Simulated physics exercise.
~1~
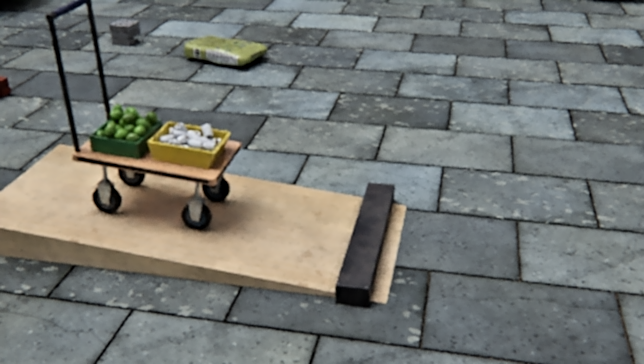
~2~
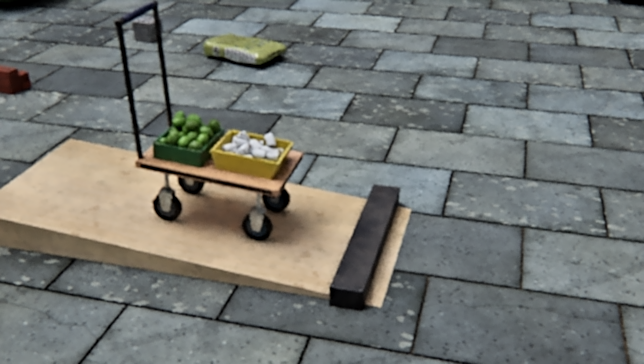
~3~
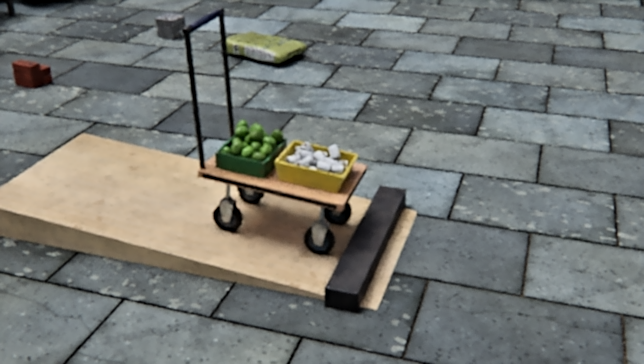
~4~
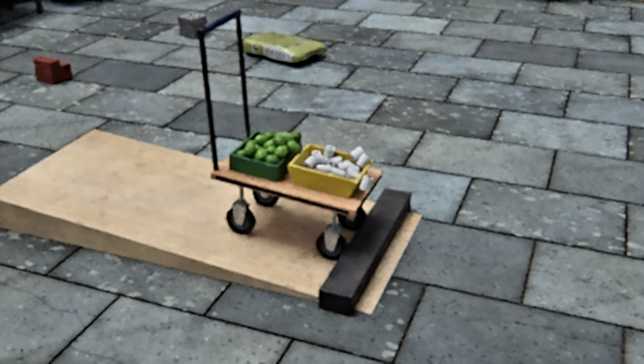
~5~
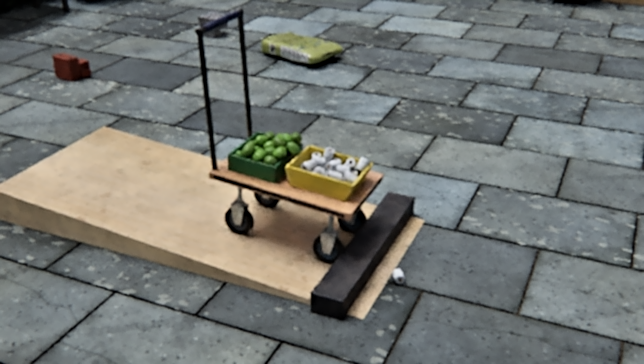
A small goods trolley with a tall black handle rolls to the right down a pale wooden ramp on grey stone paving, seen from above and to one side. On its wooden deck sit a green tray heaped with limes and, to its right, a yellow tray of white paper rolls. The wheels reach the dark kerb across the ramp's foot and the trolley halts upright. The rolls slide towards the right of their tray, and one drops over the edge. It ends on the paving just beyond the kerb, while most of the load remains aboard.
